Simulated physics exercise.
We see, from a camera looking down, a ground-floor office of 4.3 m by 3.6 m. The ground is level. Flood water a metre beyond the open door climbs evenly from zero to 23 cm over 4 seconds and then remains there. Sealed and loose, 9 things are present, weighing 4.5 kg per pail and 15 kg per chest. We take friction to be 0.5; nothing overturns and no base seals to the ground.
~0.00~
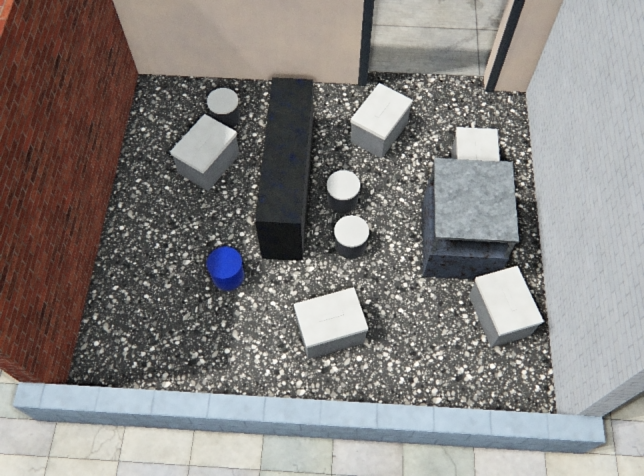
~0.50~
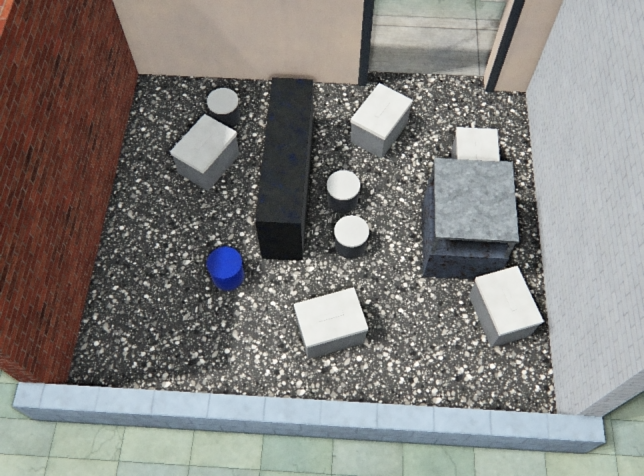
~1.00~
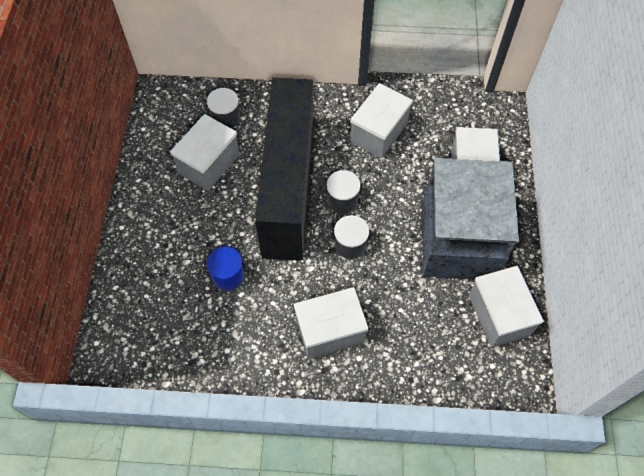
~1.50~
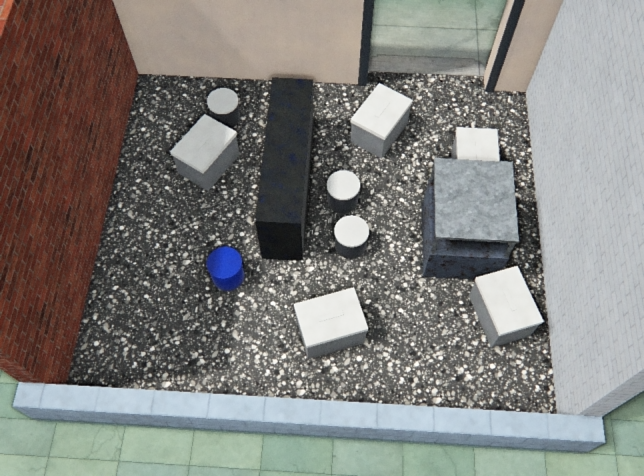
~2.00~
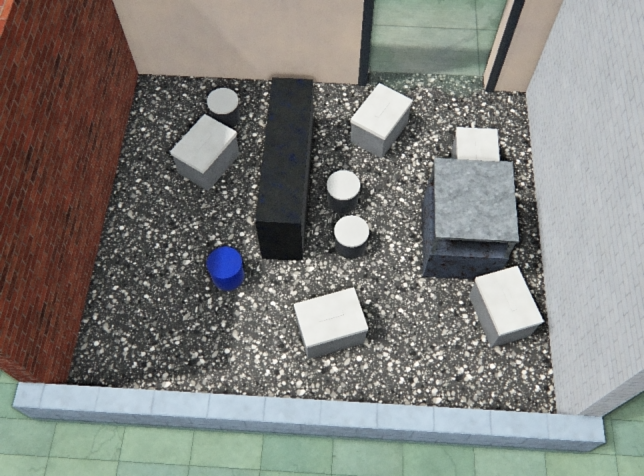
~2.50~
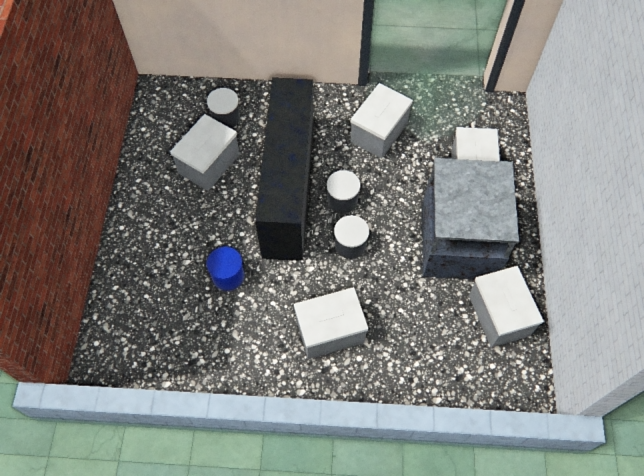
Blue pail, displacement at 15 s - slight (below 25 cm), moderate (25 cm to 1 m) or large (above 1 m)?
Moderate.
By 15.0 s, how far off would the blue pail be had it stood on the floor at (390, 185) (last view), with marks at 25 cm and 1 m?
Answer: It covers a big distance.
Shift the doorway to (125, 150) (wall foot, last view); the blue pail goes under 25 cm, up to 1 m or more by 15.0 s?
So the blue pail is well away by then.
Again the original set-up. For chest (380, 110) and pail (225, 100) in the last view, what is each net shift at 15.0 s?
The first is 200 cm from its start, the second 50 cm.
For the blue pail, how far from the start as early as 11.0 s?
I'd guess some 0 cm by then.
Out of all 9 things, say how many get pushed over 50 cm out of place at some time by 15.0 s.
That makes 6.
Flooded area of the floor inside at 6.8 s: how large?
At that time the wet patch spans about 11.0 m2.
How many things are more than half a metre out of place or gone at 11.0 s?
By that time the total stands at 5.
After 3.5 s the blue pail is near (224, 263), 0.0 m from its start, aground; 0 afloat.
After 6.8 s the blue pail is near (224, 263), 0.0 m from its start, aground; 1 afloat.
After 11.0 s the blue pail is near (224, 263), 0.0 m from its start, aground; 6 afloat.
After 15.0 s the blue pail is near (197, 298), 0.4 m from its start, afloat; 9 afloat.
